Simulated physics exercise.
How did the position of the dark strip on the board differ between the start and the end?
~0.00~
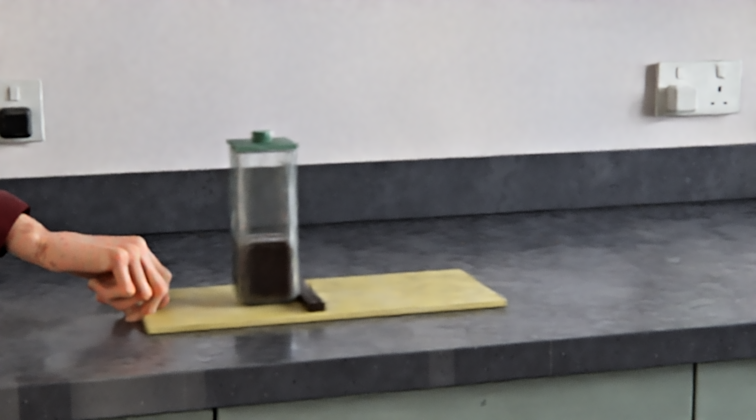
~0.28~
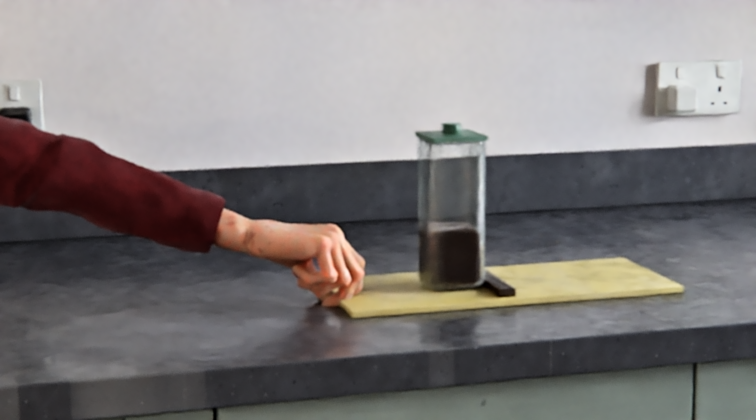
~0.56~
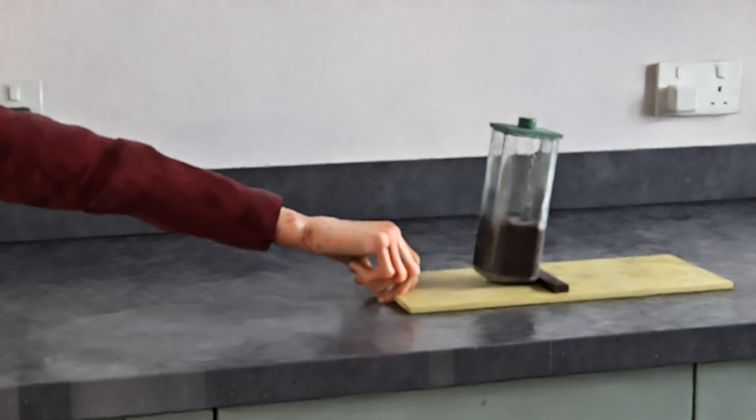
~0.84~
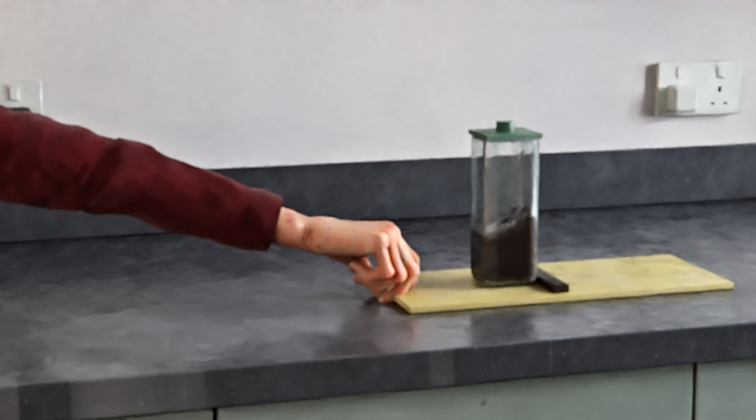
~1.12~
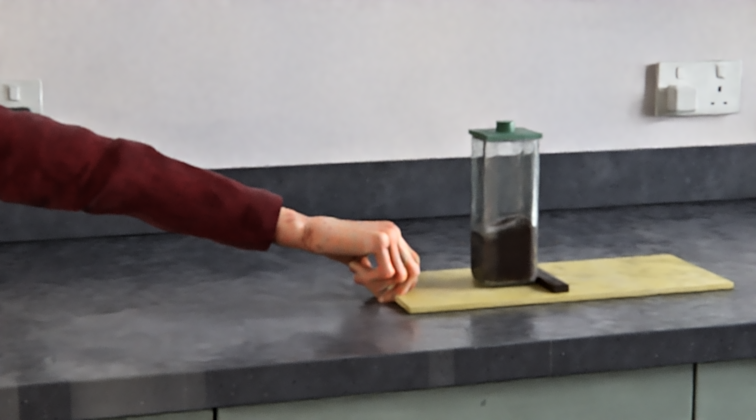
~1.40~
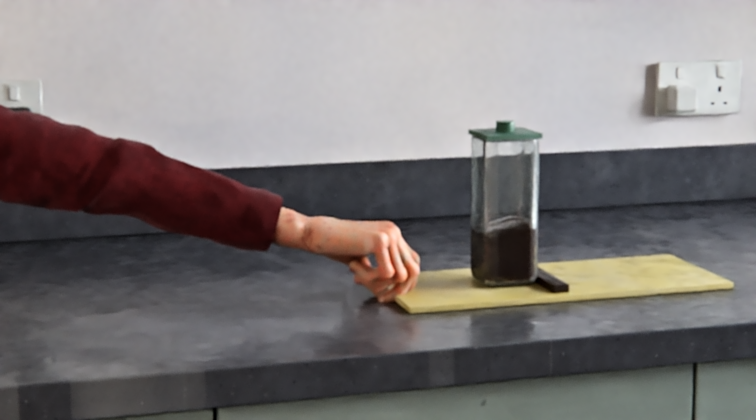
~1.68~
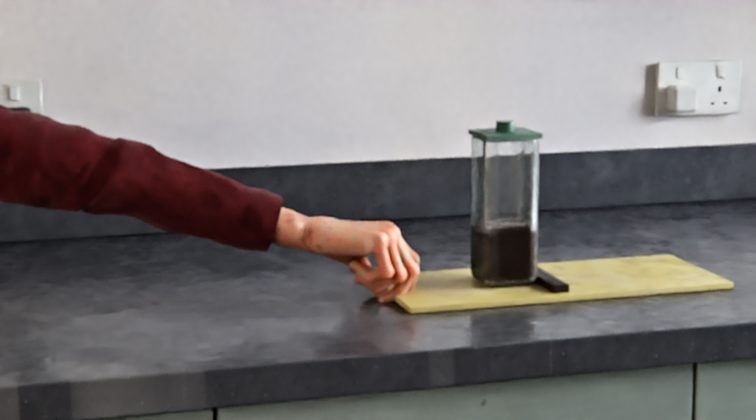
At the end the dark strip was well to the right along the counter from where it began, having travelled there with the board.
A clear square bottle of dark liquid with a green lid rode rightward on a pale yellow board slid by a hand, tipped slightly over the dark strip as the board stopped, then rocked back and stood upright while the liquid settled.
